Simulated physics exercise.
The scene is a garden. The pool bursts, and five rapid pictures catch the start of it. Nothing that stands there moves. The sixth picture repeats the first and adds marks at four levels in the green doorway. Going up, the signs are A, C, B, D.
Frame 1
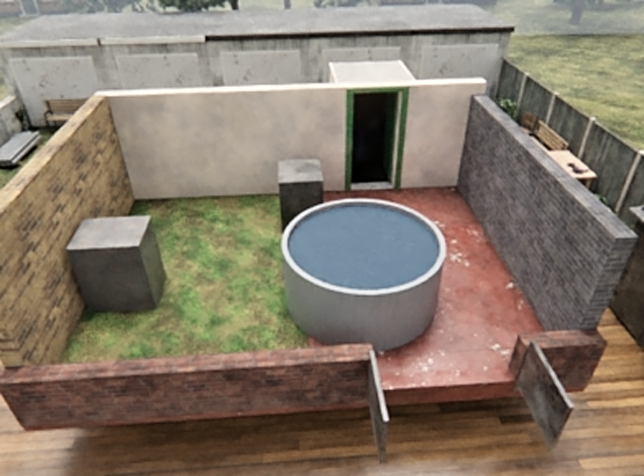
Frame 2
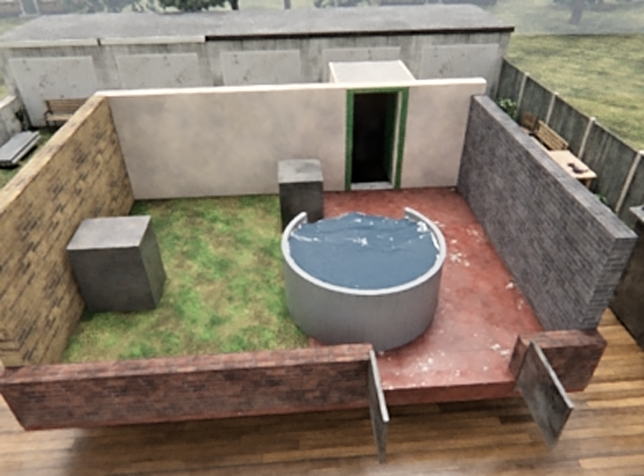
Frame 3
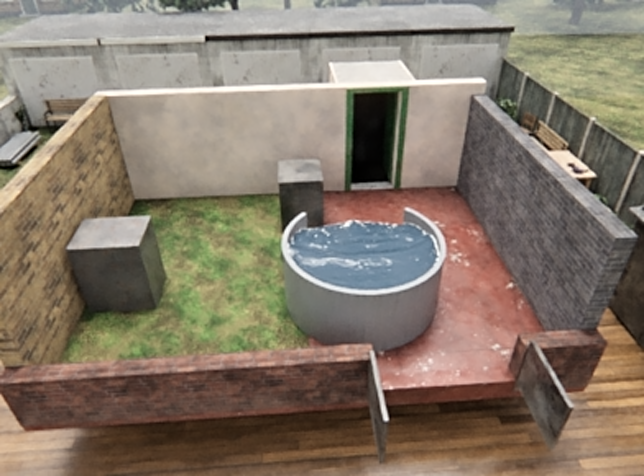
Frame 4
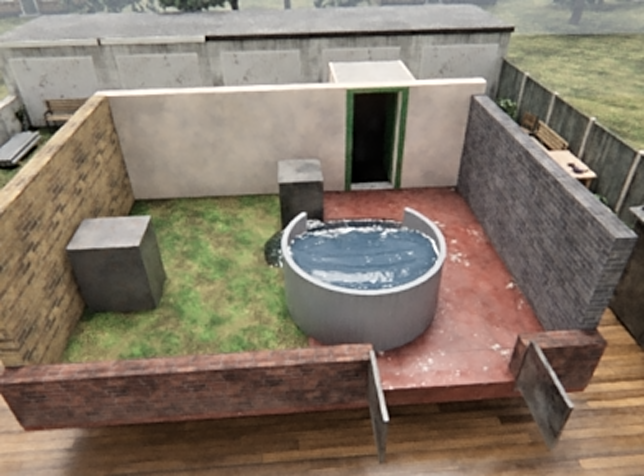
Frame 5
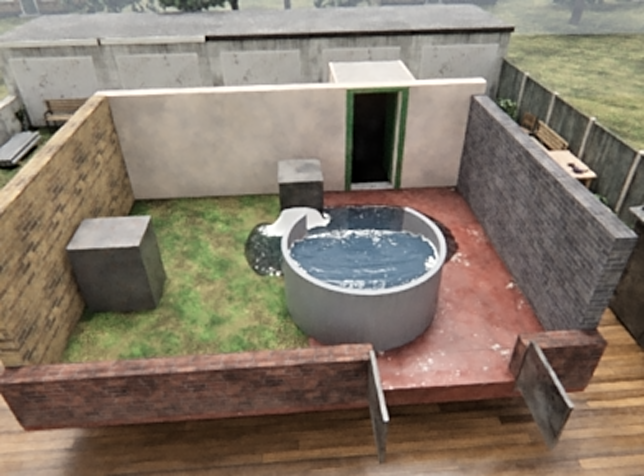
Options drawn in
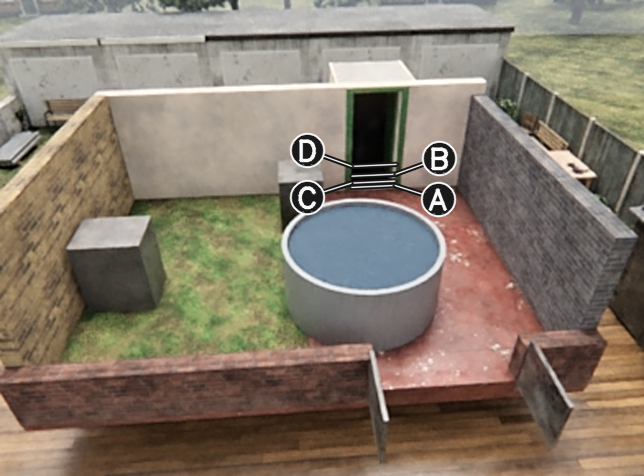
A walled garden holds a round pool whose back opens, and water spreads behind it.
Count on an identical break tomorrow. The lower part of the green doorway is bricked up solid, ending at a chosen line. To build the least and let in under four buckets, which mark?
Take D.
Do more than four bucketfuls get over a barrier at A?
Yes.
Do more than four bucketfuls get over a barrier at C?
Yes, it does.
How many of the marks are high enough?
One of them.
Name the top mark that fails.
That would be B.
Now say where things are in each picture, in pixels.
In the first picture, water in the pool at rest, its middle at (363, 245); foot of the green doorway at (372, 189); open gate at (446, 336).
In the second picture, water covers 2 % of the ground, its front hidden from here.
In the third picture, water covers 5 % of the ground, its front hidden from here.
In the fourth picture, water covers 11 % of the ground, its front hidden from here.
In the fifth picture, front seen at (257, 229), 18 % of the ground wet.
On the marked copy, A at (373, 186); B at (373, 175); C at (373, 182); D at (374, 165); from the bottom up A, C, B, D.
If A is chosen, dozens of bucketfuls pour in.
If B is chosen, about 10 bucketfuls get in.
If C is chosen, dozens of bucketfuls pour in.
If D is chosen, a splash gets over, under a bucket.
